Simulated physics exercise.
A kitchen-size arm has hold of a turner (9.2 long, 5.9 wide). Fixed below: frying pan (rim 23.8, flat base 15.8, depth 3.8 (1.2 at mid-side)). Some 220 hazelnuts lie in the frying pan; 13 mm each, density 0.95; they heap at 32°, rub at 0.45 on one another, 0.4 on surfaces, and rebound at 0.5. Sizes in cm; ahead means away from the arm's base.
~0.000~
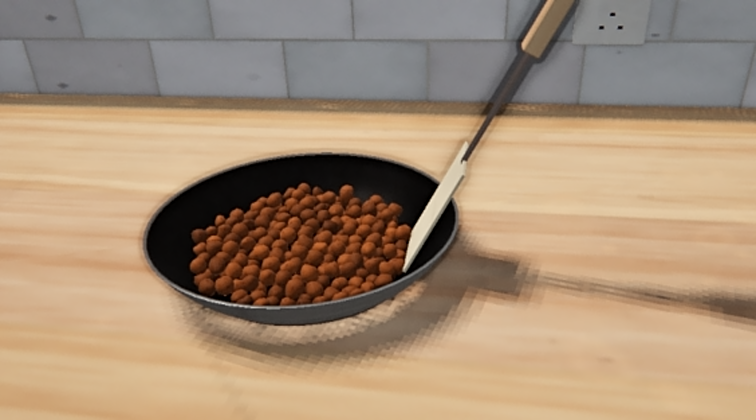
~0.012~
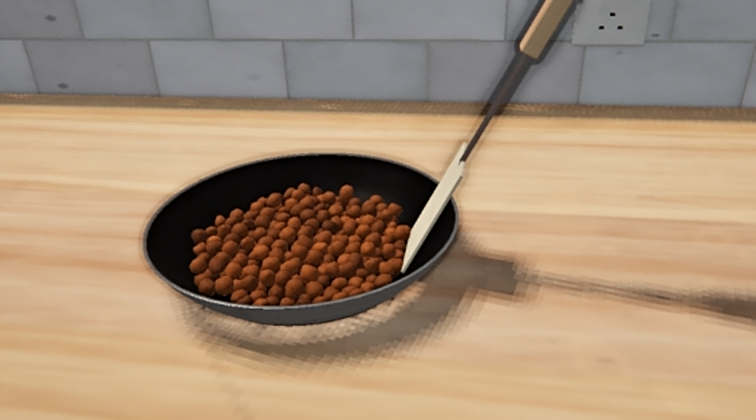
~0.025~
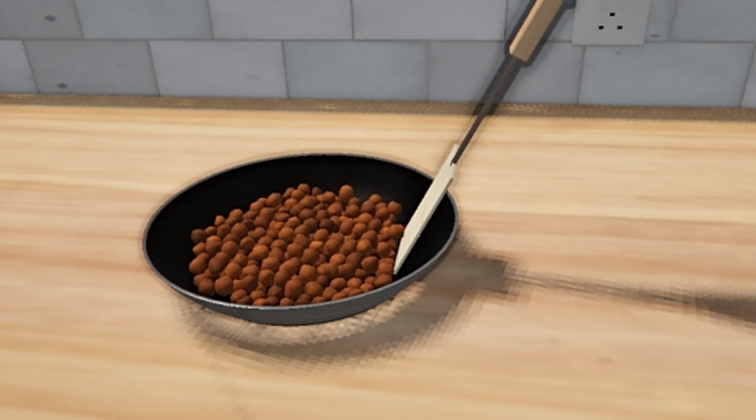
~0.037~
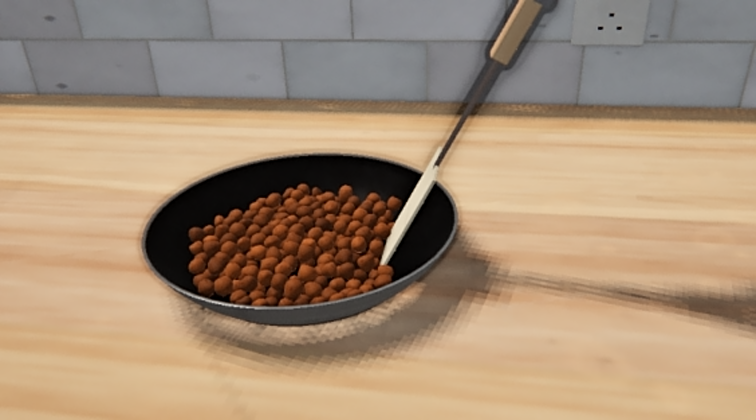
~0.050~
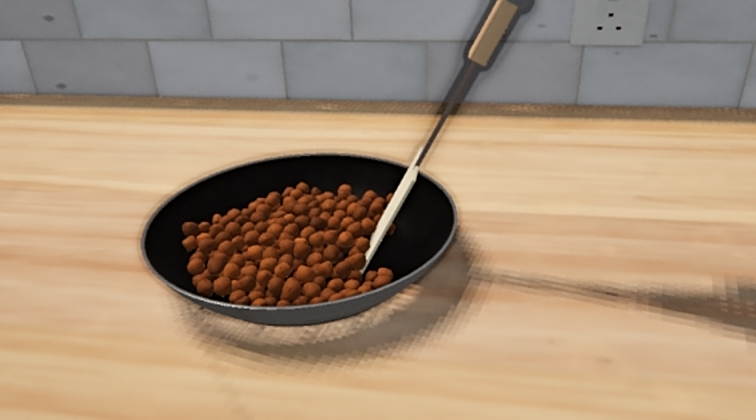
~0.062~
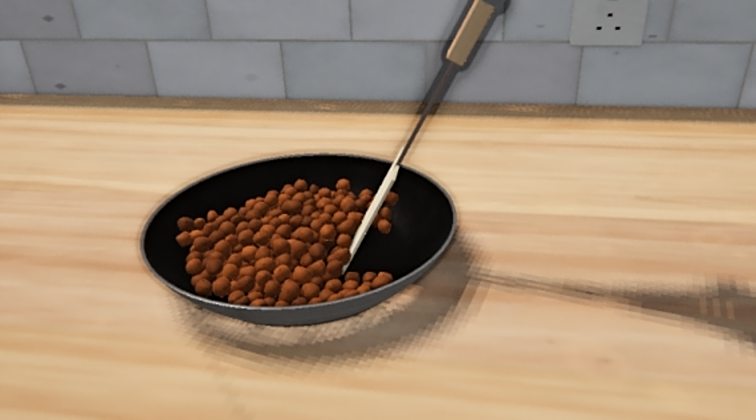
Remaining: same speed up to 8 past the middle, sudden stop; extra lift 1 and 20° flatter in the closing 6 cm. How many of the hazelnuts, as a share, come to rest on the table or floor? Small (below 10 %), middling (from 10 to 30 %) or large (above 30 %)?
Share on the table or floor: Middling (from 10 to 30 %).
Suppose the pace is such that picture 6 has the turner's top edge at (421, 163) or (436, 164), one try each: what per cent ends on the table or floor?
About 10 and 0 per cent.
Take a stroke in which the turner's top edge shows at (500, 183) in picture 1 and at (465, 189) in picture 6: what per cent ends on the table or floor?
Some 5 per cent.
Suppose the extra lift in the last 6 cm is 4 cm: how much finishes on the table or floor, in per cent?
Some 20 per cent.
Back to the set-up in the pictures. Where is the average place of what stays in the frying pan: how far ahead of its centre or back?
Roughly 3.0 cm ahead.
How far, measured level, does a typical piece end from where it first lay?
Some 3 cm.
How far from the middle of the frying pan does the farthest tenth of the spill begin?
Some 35 cm.
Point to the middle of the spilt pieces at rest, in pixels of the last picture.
Near (32, 248).
By 0.10 s, sloping 63°, highest piece 5 above the table; 220 in the frying pan.
By 0.13 s, sloping 57°, highest piece 6 above the table; 220 in the frying pan.
By 0.35 s, sloping 43°, highest piece 10 above the table; 184 in the frying pan, 28 on the table or floor, 8 on the blade or in flight.
By 1.40 s, sloping 43°, highest piece 4 above the table; 183 in the frying pan, 37 on the table or floor.
Final count, 183 in the frying pan, 37 on the table or floor. That is 17 % on the table or floor.
